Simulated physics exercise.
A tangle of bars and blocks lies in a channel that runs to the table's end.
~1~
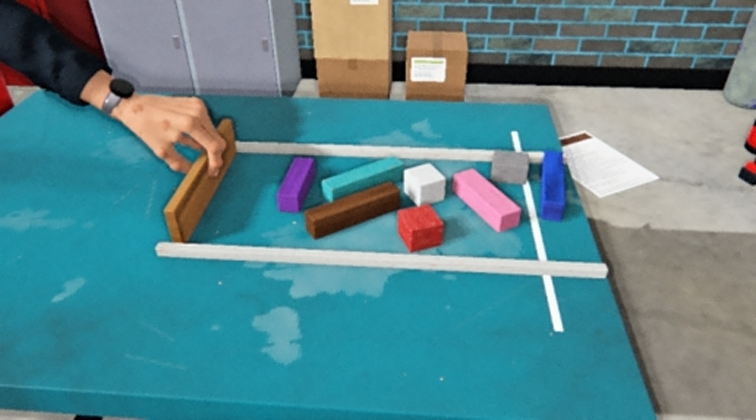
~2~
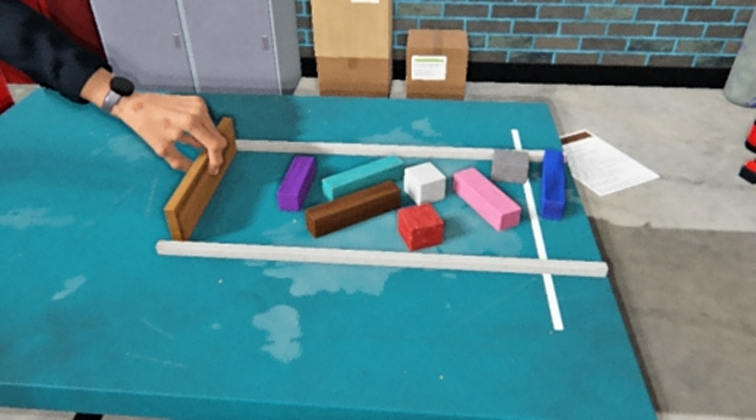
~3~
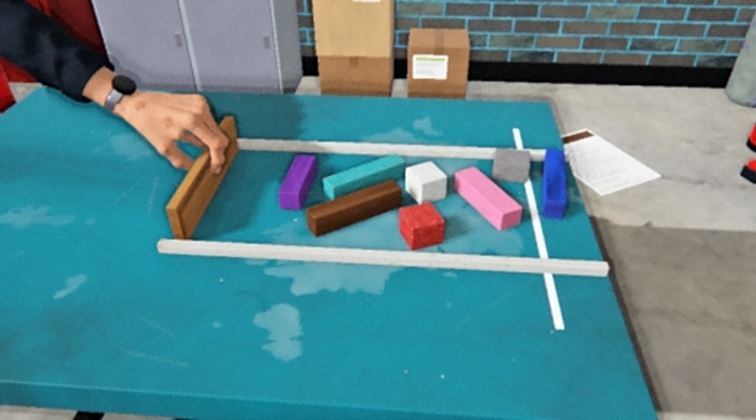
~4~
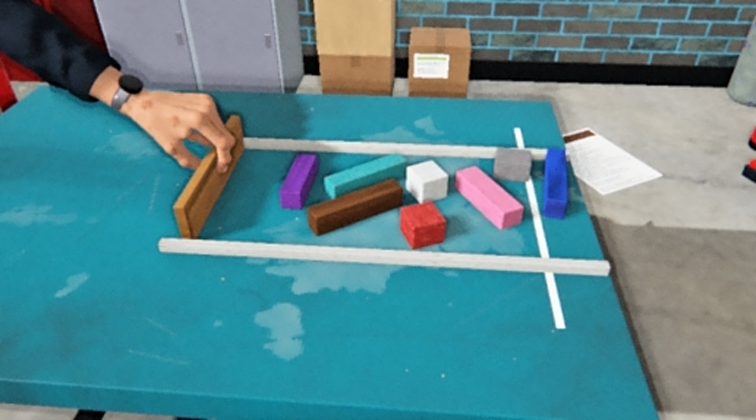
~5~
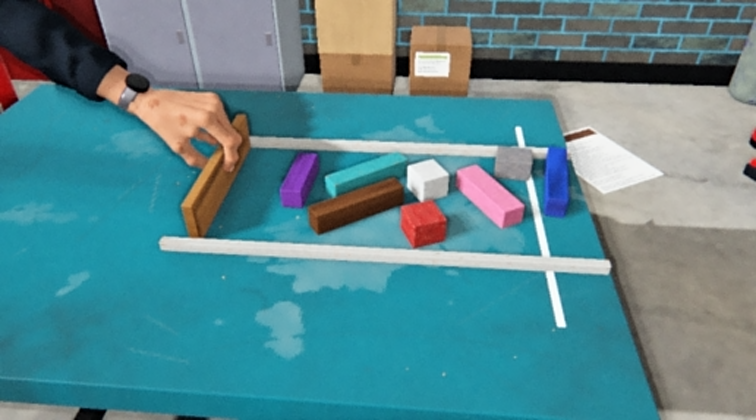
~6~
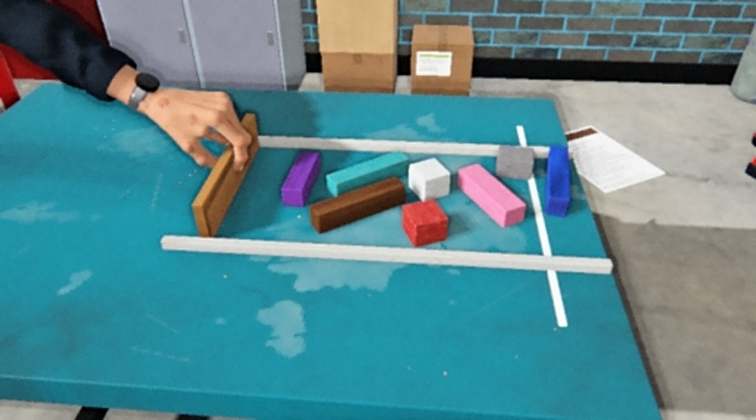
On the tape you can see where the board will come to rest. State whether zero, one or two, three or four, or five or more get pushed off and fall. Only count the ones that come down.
The count that comes down will most likely be three, maybe four.
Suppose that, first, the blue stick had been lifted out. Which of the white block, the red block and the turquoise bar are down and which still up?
Final state: White block off, red block in place, turquoise bar in place.
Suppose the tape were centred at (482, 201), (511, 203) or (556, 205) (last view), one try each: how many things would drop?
In that order 1, 2 and 6.
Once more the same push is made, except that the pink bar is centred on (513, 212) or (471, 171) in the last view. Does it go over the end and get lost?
Taking the places in order, the piece ends up below and ends up below.
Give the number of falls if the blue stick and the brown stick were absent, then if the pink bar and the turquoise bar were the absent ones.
Count of fallen: 3 / 1.
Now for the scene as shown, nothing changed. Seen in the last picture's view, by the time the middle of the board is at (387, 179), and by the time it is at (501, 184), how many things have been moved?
That gives 6 for the first and 8 for the second.
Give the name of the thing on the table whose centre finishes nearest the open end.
Red block.
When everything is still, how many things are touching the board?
It adds up to 2.
Early on, none off yet; blue stick at rest near (558, 179); grey block at rest near (515, 163); pink bar at rest near (490, 194).
A while later, none off yet; blue stick at rest near (558, 179); grey block at rest near (515, 162); pink bar travelled a little near (509, 193).
Further along, none off yet; blue stick leaning well over near (599, 183); grey block travelled about its own width near (544, 162); pink bar travelled about its own width near (579, 198).
Finally, the number that fall off is three or four; lost, white block, pink bar, grey block and blue stick.
